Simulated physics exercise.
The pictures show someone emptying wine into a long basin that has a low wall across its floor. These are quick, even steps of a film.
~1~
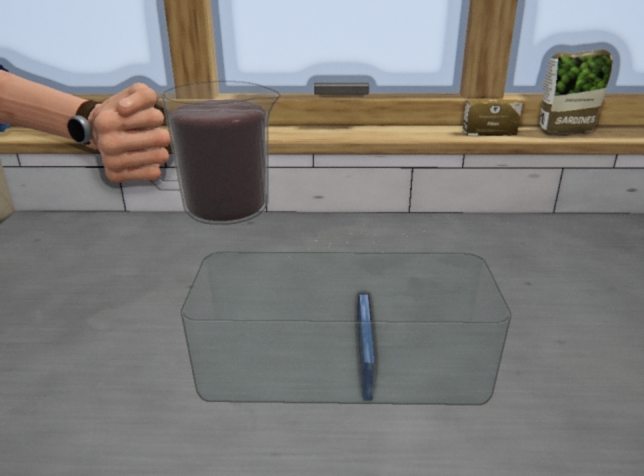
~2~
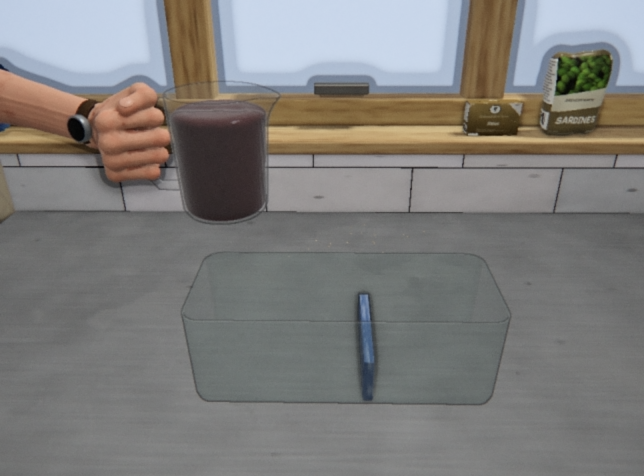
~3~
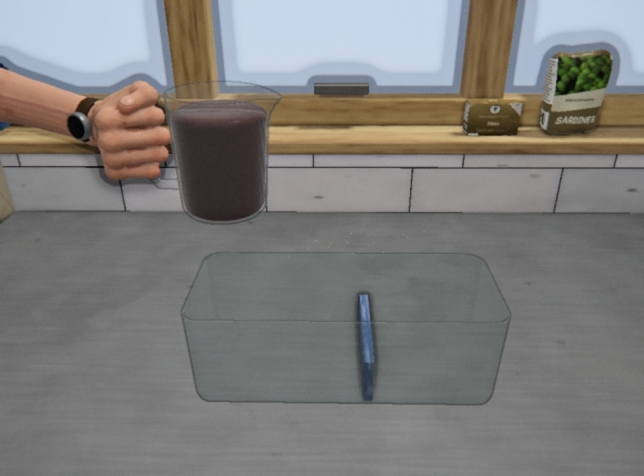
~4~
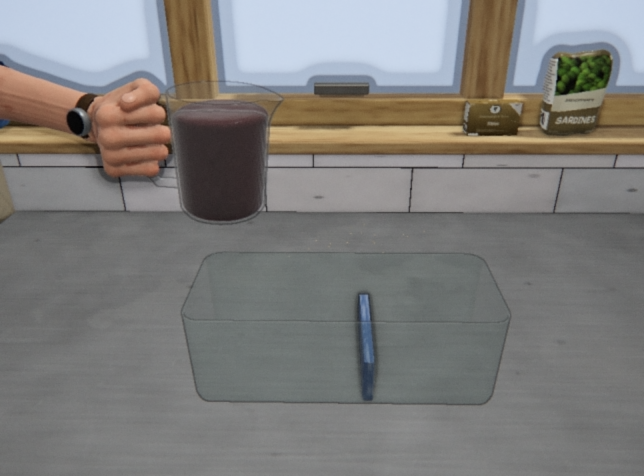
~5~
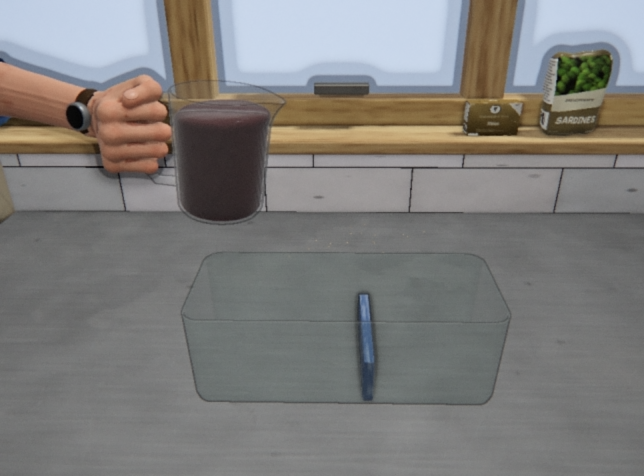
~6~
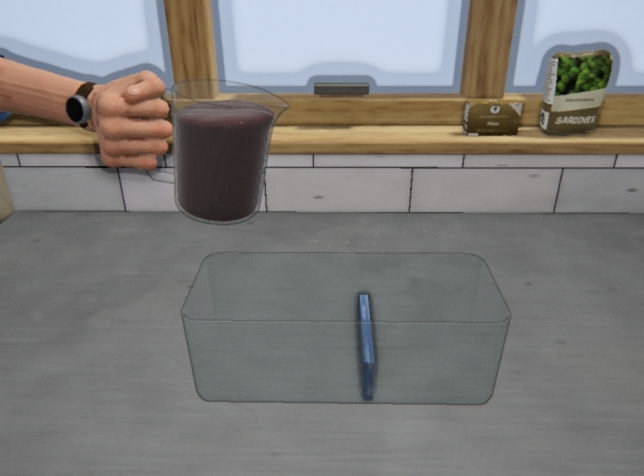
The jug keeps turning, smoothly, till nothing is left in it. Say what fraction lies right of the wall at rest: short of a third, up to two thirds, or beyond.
In the end between a third and two thirds is right of the wall.
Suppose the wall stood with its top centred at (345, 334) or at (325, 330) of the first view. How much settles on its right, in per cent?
About 85 and 95 per cent.
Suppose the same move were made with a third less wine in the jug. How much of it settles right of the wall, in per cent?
Roughly 15 in a hundred.
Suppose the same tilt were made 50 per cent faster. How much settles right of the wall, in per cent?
About 40 per cent.
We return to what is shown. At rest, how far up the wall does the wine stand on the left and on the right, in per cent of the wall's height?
Some 20 per cent left and 30 right.
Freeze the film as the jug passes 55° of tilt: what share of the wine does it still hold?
About 90 per cent.
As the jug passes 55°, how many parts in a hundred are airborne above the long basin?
It comes to 10 per cent or so.
A moment on, the tilt is 55° and 88 per cent is still to pour, 2 is left of the wall and 0 right of it.
Next, the tilt is 87° and 44 per cent is still to pour, 10 is left of the wall and 27 right of it.
Then the tilt is 97° and 7 per cent is still to pour, 42 is left of the wall and 44 right of it.
Later the tilt is 97° and 1 per cent is still to pour, 53 is left of the wall and 45 right of it.
In the end 54 per cent lies left of the wall, 45 right of it and 1 outside.
